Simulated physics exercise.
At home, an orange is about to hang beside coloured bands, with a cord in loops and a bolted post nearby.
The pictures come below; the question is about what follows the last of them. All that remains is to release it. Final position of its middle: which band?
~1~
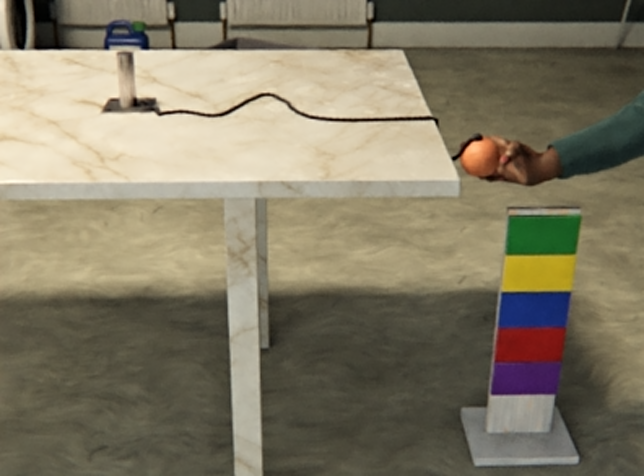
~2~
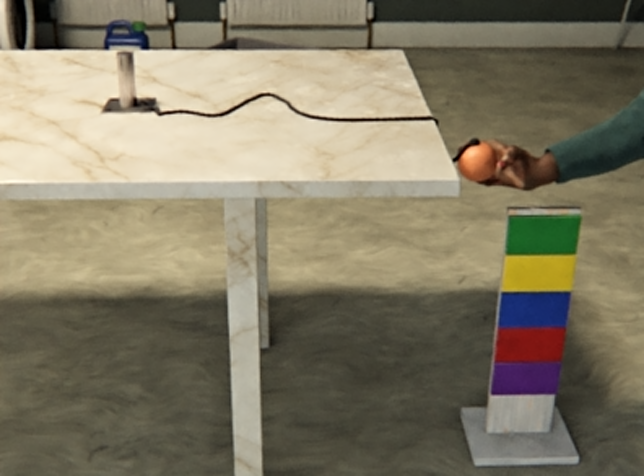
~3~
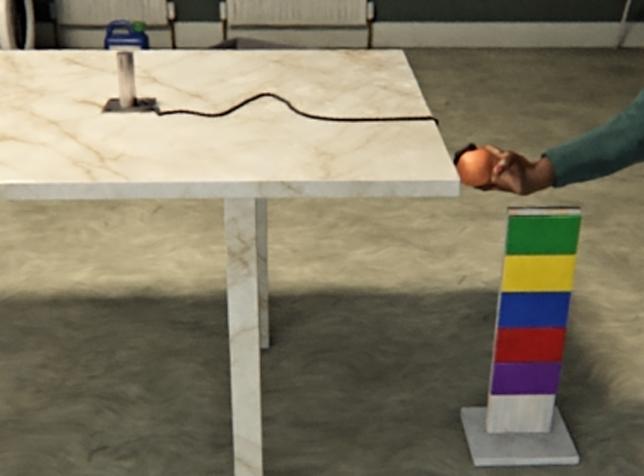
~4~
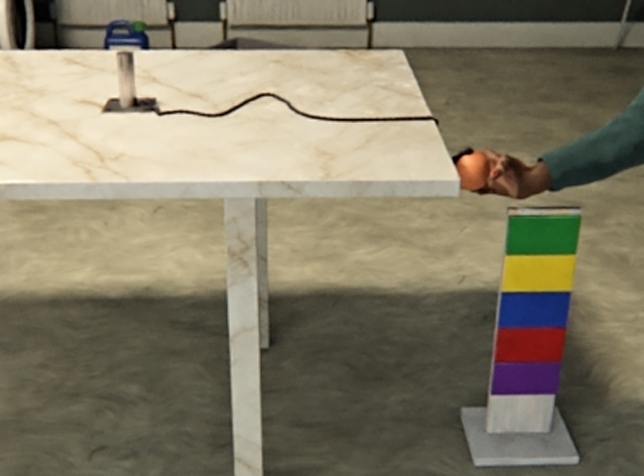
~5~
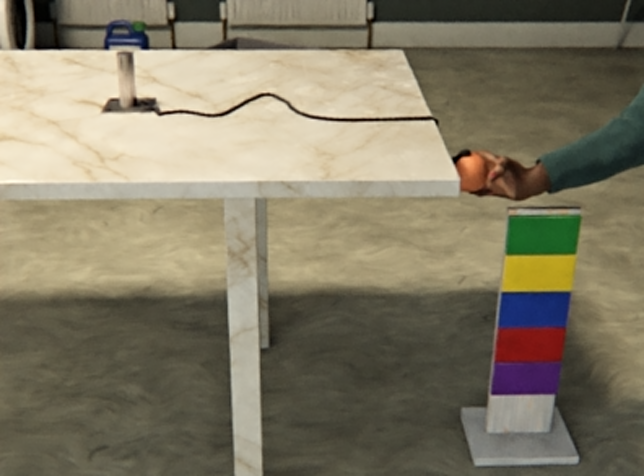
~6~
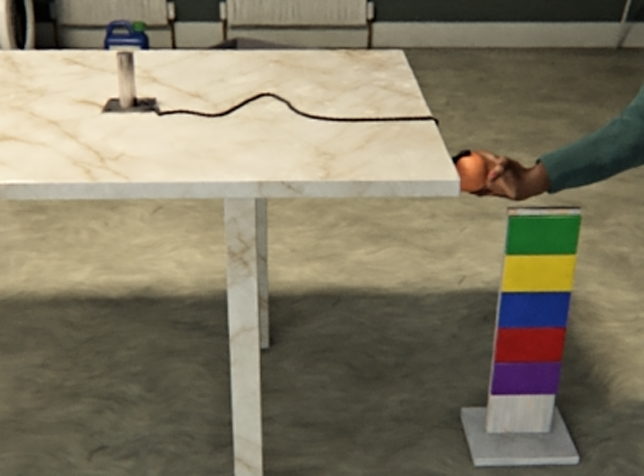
Band: Blue.
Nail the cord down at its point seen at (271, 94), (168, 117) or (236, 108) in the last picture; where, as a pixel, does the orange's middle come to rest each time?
Pixel spots, one per try: About (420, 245), (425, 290), (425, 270).
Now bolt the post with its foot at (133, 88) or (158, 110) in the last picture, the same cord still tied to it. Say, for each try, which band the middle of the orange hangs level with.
Blue; red.
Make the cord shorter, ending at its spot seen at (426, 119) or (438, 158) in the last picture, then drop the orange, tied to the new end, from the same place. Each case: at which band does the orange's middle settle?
Taking them in turn: Green; yellow.
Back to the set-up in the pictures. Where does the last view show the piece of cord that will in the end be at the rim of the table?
In the last picture it is at roughly (318, 118).
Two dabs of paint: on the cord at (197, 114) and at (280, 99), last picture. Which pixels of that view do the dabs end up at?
At (227, 107), then (356, 110).
Early on, orange near (421, 280); level with yellow.
Midway, orange near (417, 306); level with blue.
Finally, orange near (423, 311); level with blue. Its centre hangs level with the blue band.
